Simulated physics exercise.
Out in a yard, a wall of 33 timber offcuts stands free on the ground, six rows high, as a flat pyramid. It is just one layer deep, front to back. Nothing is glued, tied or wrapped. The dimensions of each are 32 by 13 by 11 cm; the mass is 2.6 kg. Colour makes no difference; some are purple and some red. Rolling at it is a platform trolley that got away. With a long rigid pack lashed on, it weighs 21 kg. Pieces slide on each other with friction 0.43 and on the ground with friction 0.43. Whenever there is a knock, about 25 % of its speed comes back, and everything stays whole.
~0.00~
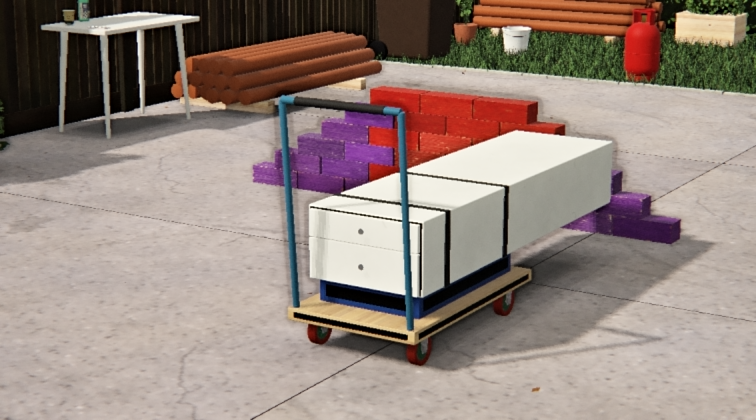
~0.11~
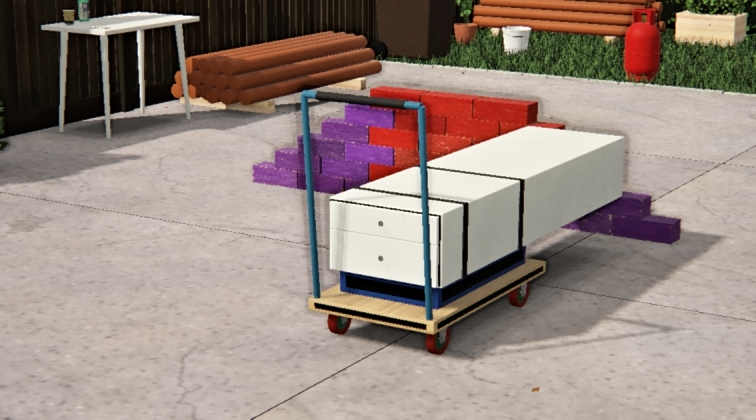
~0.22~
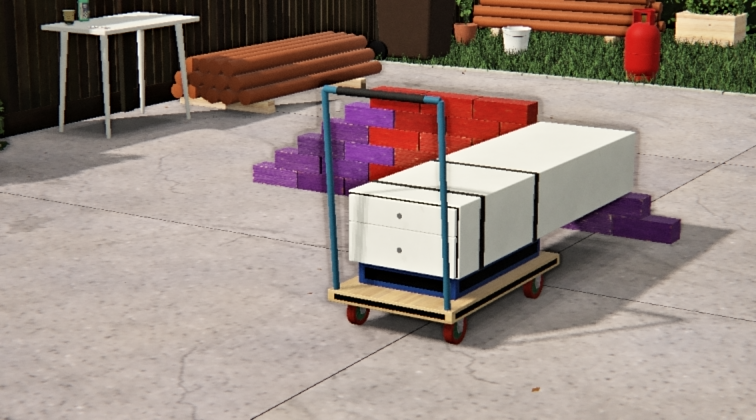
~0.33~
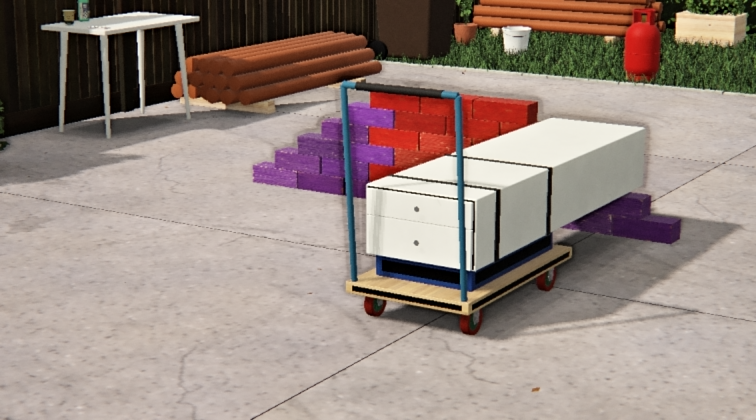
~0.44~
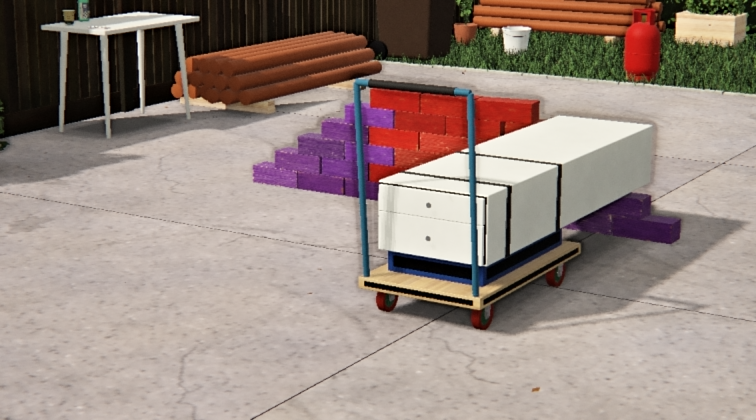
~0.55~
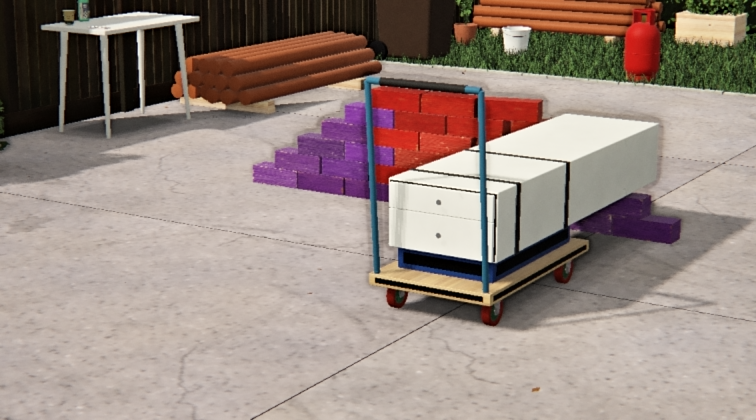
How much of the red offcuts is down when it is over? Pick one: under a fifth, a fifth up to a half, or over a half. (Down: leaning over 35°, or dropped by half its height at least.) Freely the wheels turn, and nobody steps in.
A fifth up to a half.
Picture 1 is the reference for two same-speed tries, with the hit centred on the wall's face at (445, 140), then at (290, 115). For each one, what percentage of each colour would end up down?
For purple it's 20 then 30 per cent, for red 80 then 0 per cent.
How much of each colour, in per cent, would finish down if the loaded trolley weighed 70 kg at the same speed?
Purple 20, red 40 %.
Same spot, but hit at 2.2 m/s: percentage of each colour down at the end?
The purple would finish 20 in a hundred down, the red 40 in a hundred.
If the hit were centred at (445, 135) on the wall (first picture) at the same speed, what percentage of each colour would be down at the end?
That would leave purple at 20 % and red at 80 %.
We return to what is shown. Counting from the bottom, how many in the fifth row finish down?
The tally comes to 2.
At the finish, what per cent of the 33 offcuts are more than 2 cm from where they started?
Result: 25 per cent.
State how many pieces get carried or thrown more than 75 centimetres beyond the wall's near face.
Around 0 of the pieces.
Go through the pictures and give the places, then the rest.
In the first picture (places mark the middle of the side facing us), load (608, 162) 41 cm short of the wall; top red offcut (500, 112); top purple offcut (368, 117); nothing disturbed.
The second picture shows load (619, 157) 26 cm short of the wall; top red offcut (500, 112).
The third picture shows load (630, 152) 12 cm short of the wall; top red offcut (500, 112).
The fourth picture shows load (640, 147) 16 mm into the wall's line; top red offcut (500, 112); 3 disturbed, none down.
The fifth picture shows load (648, 145) 10 cm into the wall's line; top red offcut (503, 112) shifted 14 mm; 6 disturbed, none down.
The sixth picture shows load (654, 143) 17 cm into the wall's line; top red offcut (508, 111) shifted 44 mm; top purple offcut (368, 117); 8 disturbed, none down.
After 0.70 s, load 24 cm past the wall's line, still rolling; none of the 20 red offcuts down (1 of 33 in all colours); top red offcut leaning 11°.
After 0.94 s, load 35 cm past the wall's line, still rolling; 8 of the 20 red offcuts down (9 of 33 in all colours); top red offcut leaning 42°, 7 cm lower.
After 1.16 s, load 44 cm past the wall's line, still rolling; 8 of the 20 red offcuts down (9 of 33 in all colours); top red offcut on its side.
After 1.50 s, load 56 cm past the wall's line, still rolling; 8 of the 20 red offcuts down (9 of 33 in all colours); top red offcut on its side.
At rest (2.3 s), load 76 cm past the wall's line, still rolling; 8 of the 20 red offcuts down (9 of 33 in all colours); top red offcut on its side; top purple offcut unmoved. That is 40 per cent. As the last picture would show them, middles, top red offcut near (495, 167), top purple offcut near (375, 115).
